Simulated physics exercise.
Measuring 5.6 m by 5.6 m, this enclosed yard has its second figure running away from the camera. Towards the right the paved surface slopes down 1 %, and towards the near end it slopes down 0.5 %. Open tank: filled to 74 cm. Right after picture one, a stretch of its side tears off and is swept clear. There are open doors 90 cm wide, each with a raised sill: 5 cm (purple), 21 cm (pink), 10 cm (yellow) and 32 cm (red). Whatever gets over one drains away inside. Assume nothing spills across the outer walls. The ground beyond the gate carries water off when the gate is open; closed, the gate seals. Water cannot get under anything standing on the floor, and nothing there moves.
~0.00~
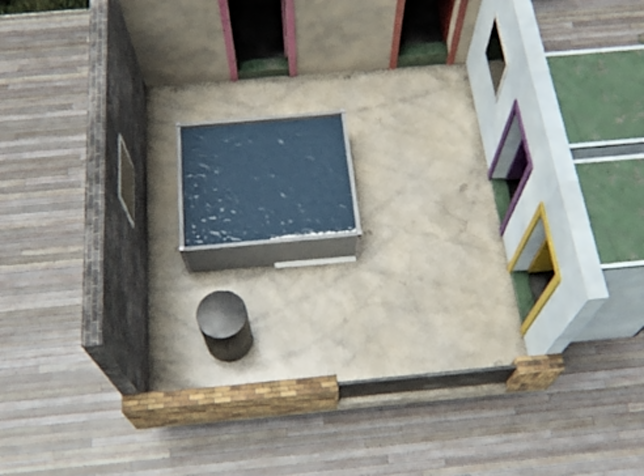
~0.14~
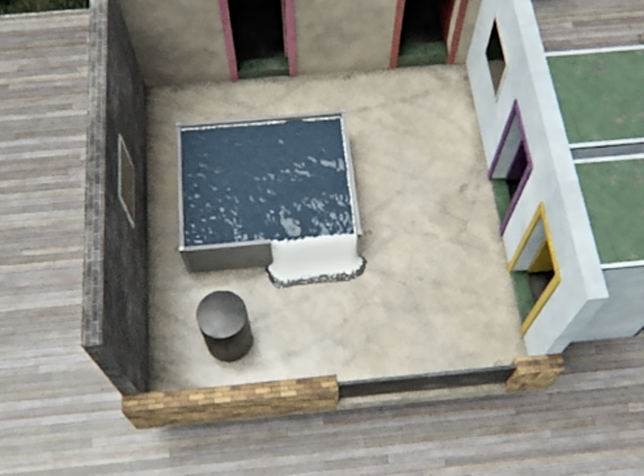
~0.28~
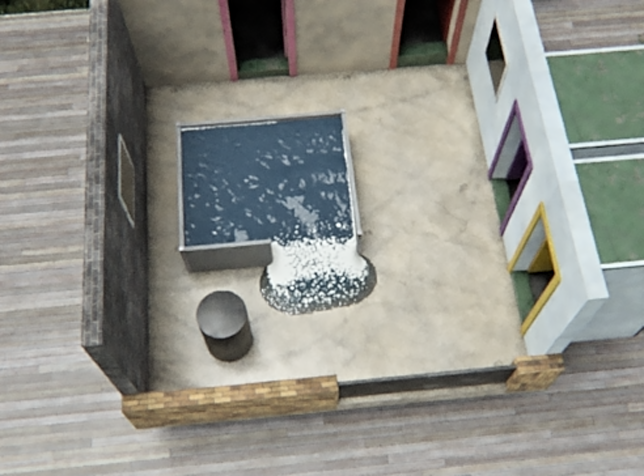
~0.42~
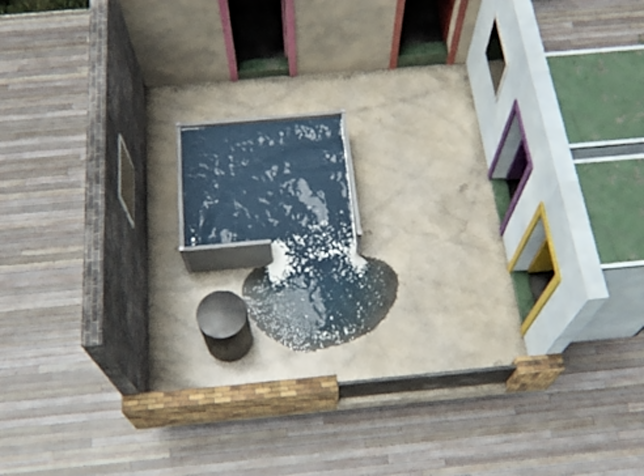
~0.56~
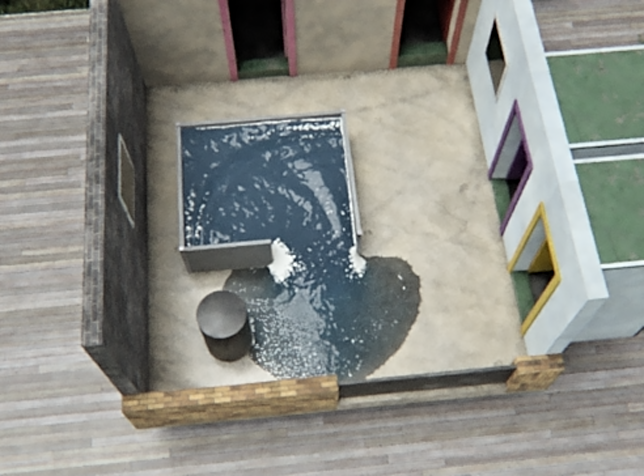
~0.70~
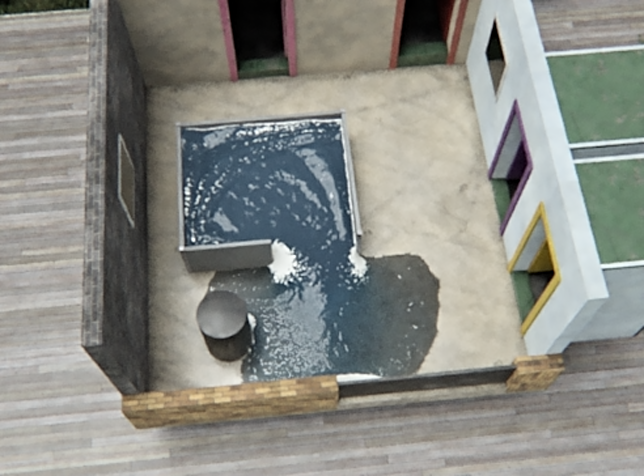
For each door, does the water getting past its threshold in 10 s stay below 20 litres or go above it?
The purple door: Above 20 litres; the pink door: Below 20 litres; the yellow door: Above 20 litres; the red door: Below 20 litres.
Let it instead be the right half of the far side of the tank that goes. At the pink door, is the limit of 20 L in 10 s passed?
Then pink exceeds it.
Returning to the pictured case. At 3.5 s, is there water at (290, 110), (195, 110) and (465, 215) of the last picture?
Listed in sequence, the spots are bone dry, bone dry and drenched.
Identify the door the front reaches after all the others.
Door: Pink.
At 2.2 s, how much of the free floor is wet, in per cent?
I'd say around 35 %.
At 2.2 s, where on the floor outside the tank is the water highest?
Roughly at pixel (519, 371).
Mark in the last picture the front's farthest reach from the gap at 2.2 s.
Location: Approx. (531, 370) in the last view.
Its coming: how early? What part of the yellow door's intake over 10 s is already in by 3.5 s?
That works out near 30%.
After 1.4 s water covers 30 % of the floor and is deepest (48 cm) near (337, 388); purple door not reached, pink door not reached, yellow door not reached, red door not reached.
After 2.2 s water covers 35 % of the floor and is deepest (57 cm) near (519, 371); purple door not reached, pink door not reached, yellow door 23 cm at the sill, 8 L in, red door not reached.
After 3.5 s water covers 65 % of the floor and is deepest (37 cm) near (519, 371); purple door 8 cm at the sill, 0 L in, pink door not reached, yellow door 26 cm at the sill, 139 L in, red door not reached.
After 6.0 s water covers 95 % of the floor and is deepest (28 cm) near (483, 374); purple door 9 cm at the sill, 17 L in, pink door 14 cm at the sill, 0 L in, yellow door 22 cm at the sill, 325 L in, red door 17 cm at the sill, 0 L in.
After 10.0 s water covers 100 % of the floor and is deepest (20 cm) near (486, 160); purple door 7 cm at the sill, 37 L in, pink door 16 cm at the sill, 0 L in, yellow door 15 cm at the sill, 458 L in, red door 17 cm at the sill, 0 L in.
